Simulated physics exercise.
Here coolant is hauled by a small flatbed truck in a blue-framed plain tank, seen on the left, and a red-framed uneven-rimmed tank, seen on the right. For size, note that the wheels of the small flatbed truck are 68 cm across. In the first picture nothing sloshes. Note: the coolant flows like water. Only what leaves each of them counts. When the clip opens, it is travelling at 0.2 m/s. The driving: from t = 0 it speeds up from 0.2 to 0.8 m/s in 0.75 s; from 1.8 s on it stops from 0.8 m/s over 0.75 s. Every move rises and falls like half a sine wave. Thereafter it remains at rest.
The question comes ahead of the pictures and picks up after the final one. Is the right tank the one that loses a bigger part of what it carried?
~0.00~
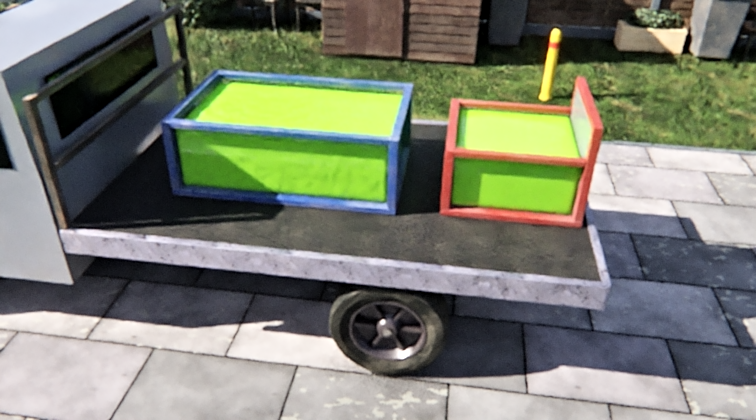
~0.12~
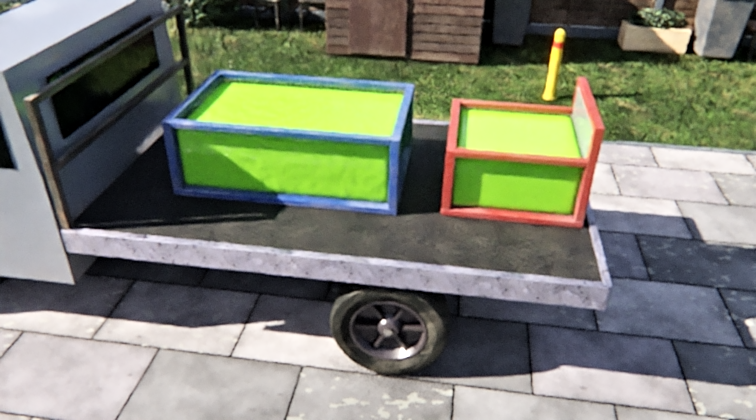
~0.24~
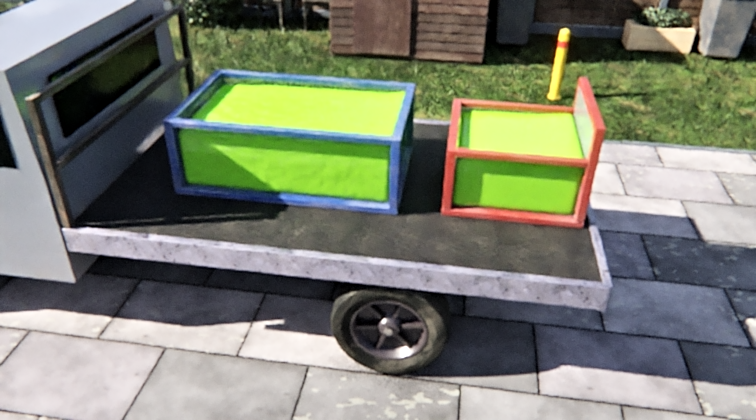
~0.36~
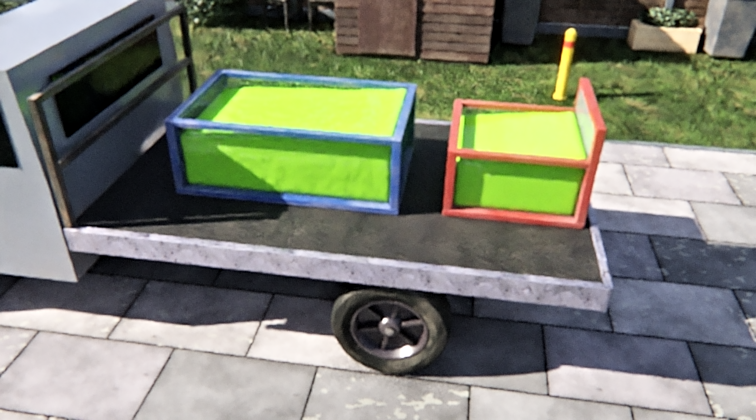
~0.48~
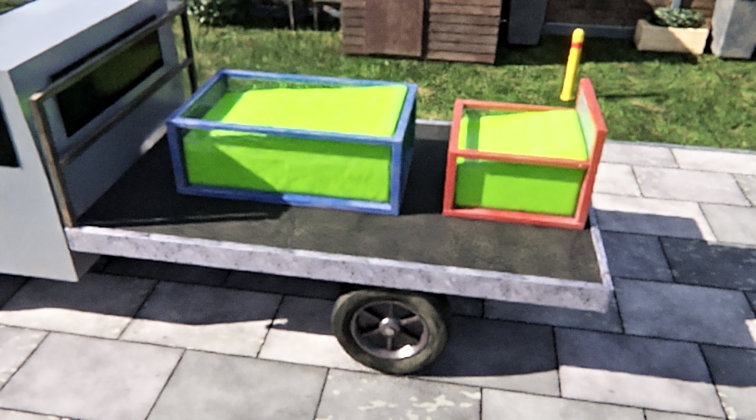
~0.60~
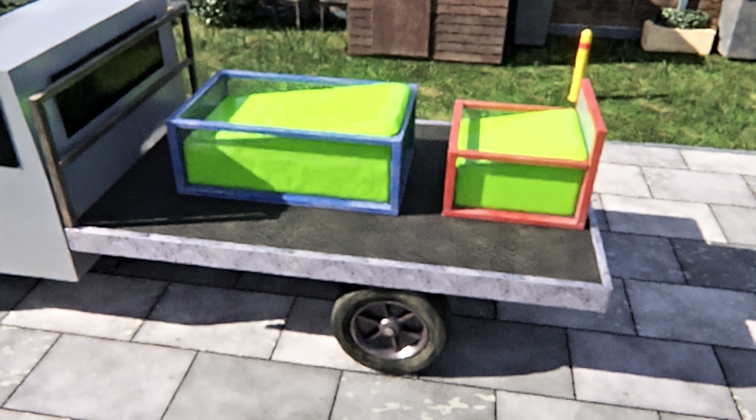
No.
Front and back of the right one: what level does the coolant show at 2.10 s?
Reading: About 40 cm in front, about 28 cm behind.
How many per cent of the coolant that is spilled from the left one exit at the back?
Fraction of spill: Roughly 40%.
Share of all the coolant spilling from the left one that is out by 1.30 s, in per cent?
I'd say some 10 percent by then.
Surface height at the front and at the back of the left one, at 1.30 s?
Front: 46 cm; back: 32 cm.
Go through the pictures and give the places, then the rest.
The first picture shows left tank, levels hidden; right tank, levels hidden; the front is on the left, levels are read along the near walls.
The second picture shows left tank, levels hidden; right tank, levels hidden.
The third picture shows left tank, levels hidden; right tank, levels hidden.
The fourth picture shows left tank, front level (196, 131), back level (382, 131); right tank, back level (572, 152).
The fifth picture shows left tank, front level (198, 134), back level (382, 127); right tank, front level (471, 159), back level (574, 149).
The sixth picture shows left tank, front level (198, 137), back level (382, 125); right tank, front level (470, 160), back level (573, 149).
After 1.30 s the left one has lost 1 per cent, over the back (front 46 cm, back 31 cm); the right one has lost nothing (front 35 cm, back 32 cm).
After 2.10 s the left one has lost 1 per cent, over the back and the front (front 35 cm, back 43 cm); the right one has lost 1 per cent, over the front and the near side (front 41 cm, back 27 cm).
After 3.10 s the left one has lost 3 per cent, over the front and the back, a little elsewhere (front 35 cm, back 40 cm); the right one has lost 5 per cent, over the front, a little elsewhere (front 30 cm, back 33 cm).
After 5.53 s the left one has lost 7 per cent, over the front and the back, a little elsewhere; the right one has lost 5 per cent, over the front, a little elsewhere.
